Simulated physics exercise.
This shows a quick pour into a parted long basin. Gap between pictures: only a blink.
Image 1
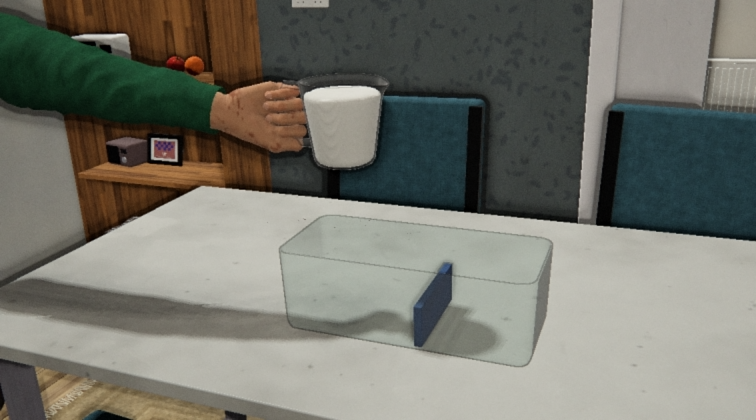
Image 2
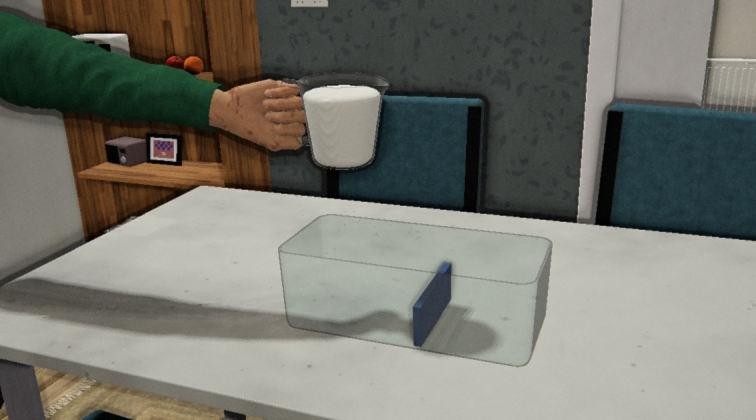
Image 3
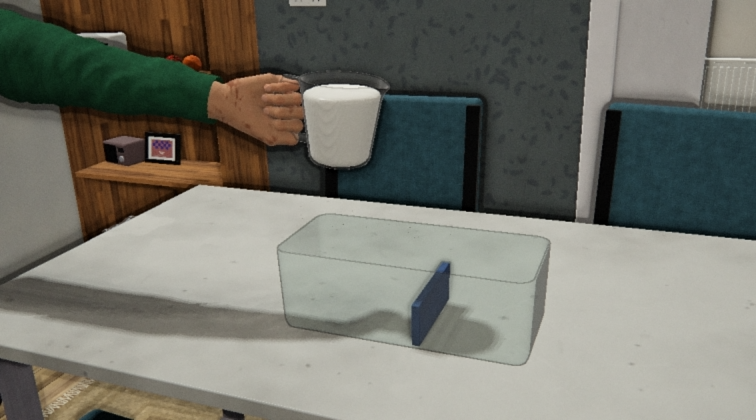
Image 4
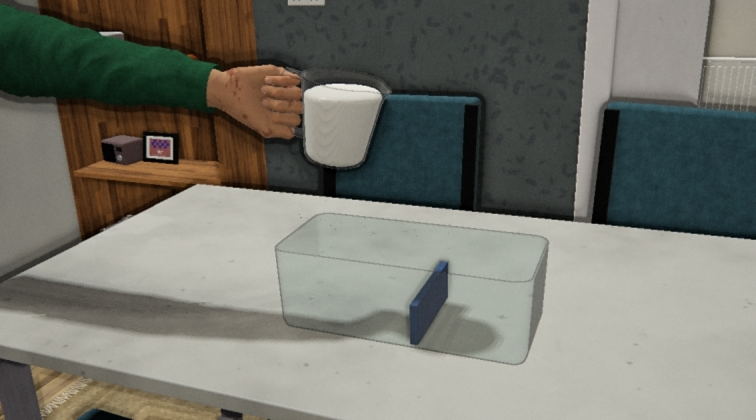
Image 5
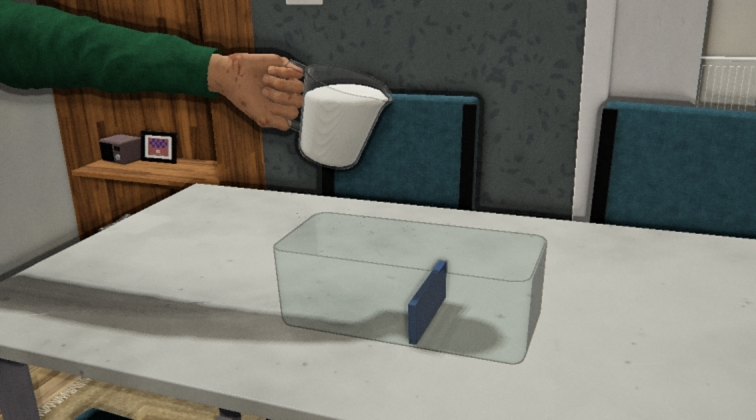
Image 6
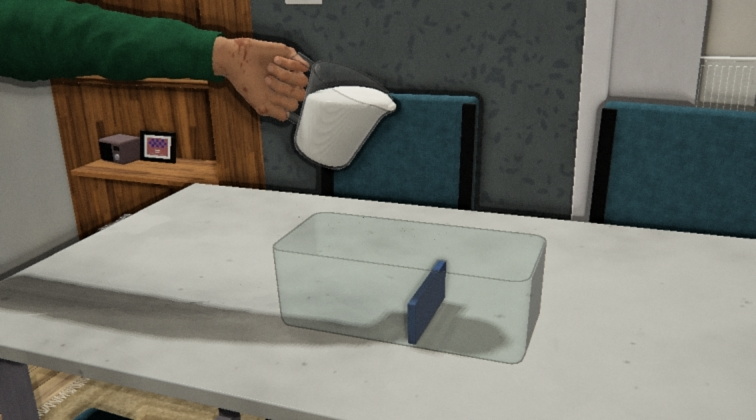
In a room with wood panelling and a dark patterned wall, a pale table is seen from slightly above, with teal chairs behind it. A clear long basin with a blue upright divider right of its middle sits on the table, while a hand in a green sleeve holds a clear jug of white contents above its left part. The jug stays nearly level, then the hand tilts it steadily rightward and the white surface shifts toward its spout, as the view drifts very slightly.
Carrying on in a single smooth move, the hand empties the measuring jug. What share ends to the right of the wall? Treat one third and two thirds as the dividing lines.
Beyond two thirds.
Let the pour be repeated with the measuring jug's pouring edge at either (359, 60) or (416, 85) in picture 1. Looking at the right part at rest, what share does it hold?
About 20 and 95 per cent.
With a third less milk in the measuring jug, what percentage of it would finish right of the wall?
Some 75 parts in a hundred, give or take.
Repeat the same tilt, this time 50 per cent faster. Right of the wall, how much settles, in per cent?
Around 85 percent ends up there.
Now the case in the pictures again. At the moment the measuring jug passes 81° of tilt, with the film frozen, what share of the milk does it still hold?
Around 60 percent remains.
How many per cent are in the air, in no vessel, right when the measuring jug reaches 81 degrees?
It comes to 30 per cent or so.
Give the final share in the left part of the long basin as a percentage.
I'd put it near 10 per cent.
A moment on, the measuring jug is tipped on its side and 59 per cent is still to pour, 0 is left of the wall and 12 right of it.
Next, the measuring jug is tipped on its side and 16 per cent is still to pour, 3 is left of the wall and 59 right of it.
Then the measuring jug is tipped on its side and 2 per cent is still to pour, 6 is left of the wall and 86 right of it.
Later the measuring jug is tipped on its side and 0 per cent is still to pour, 10 is left of the wall and 89 right of it.
In the end 10 per cent lies left of the wall, 89 right of it and 1 outside.
